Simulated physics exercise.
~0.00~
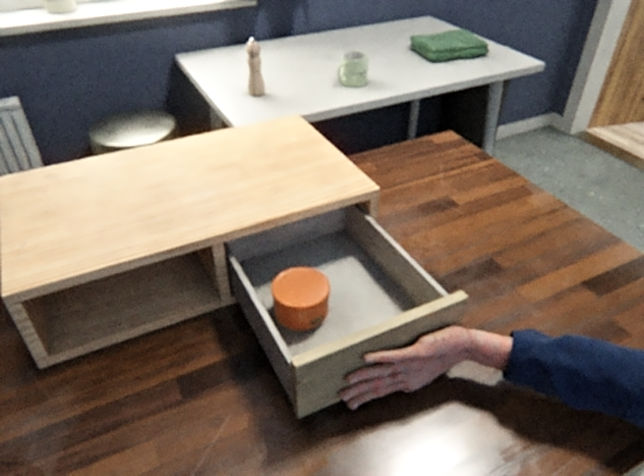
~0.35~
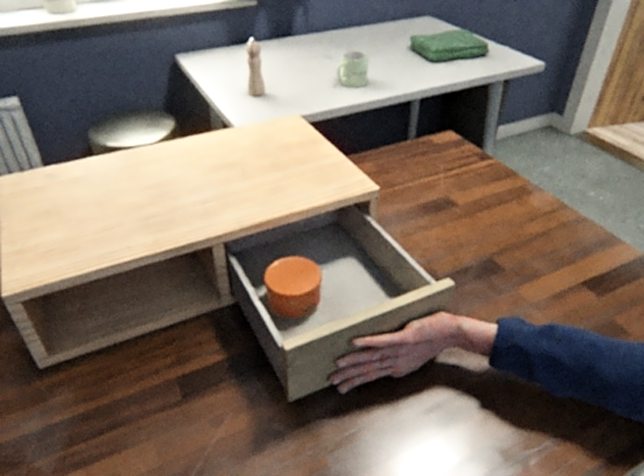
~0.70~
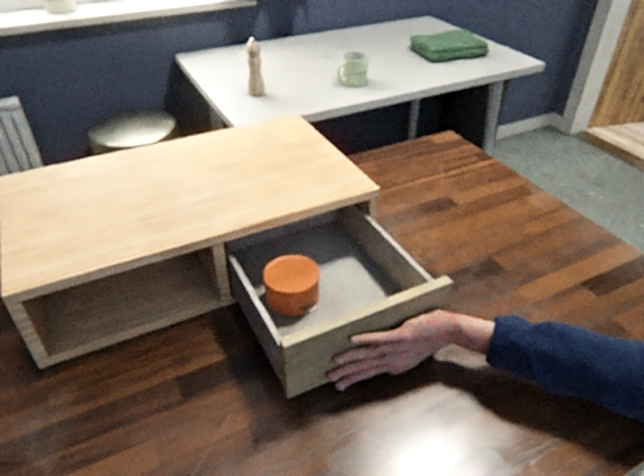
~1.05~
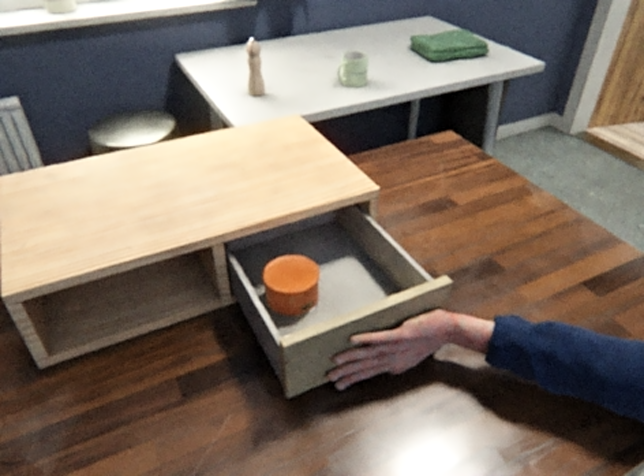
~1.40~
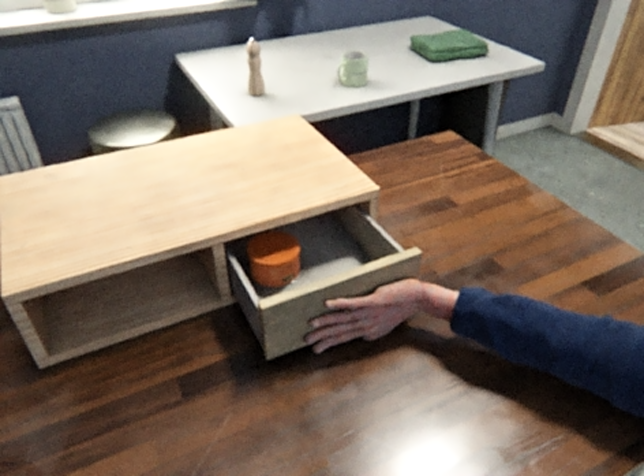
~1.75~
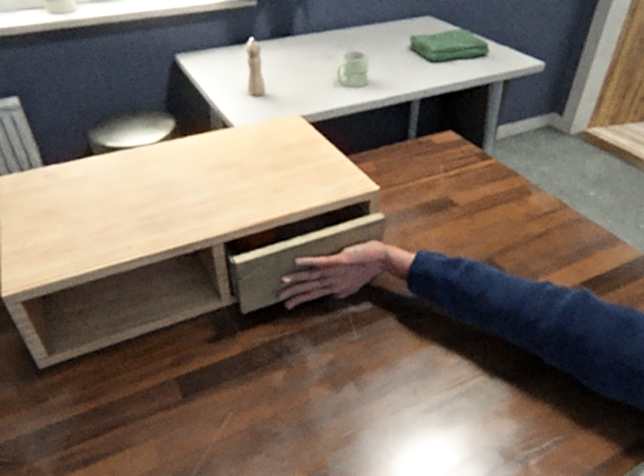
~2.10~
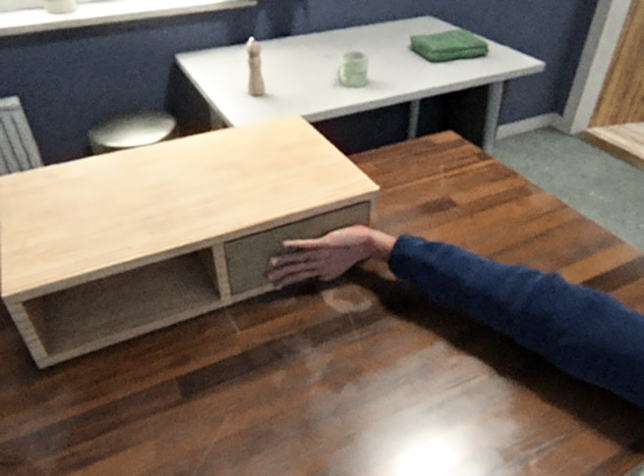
In a room with a pale table against a dark blue wall, a hand pushes the open drawer of a low wooden chest inward, pauses, then pushes again, carrying the orange pot inside out of view until the drawer sits flush and closed.
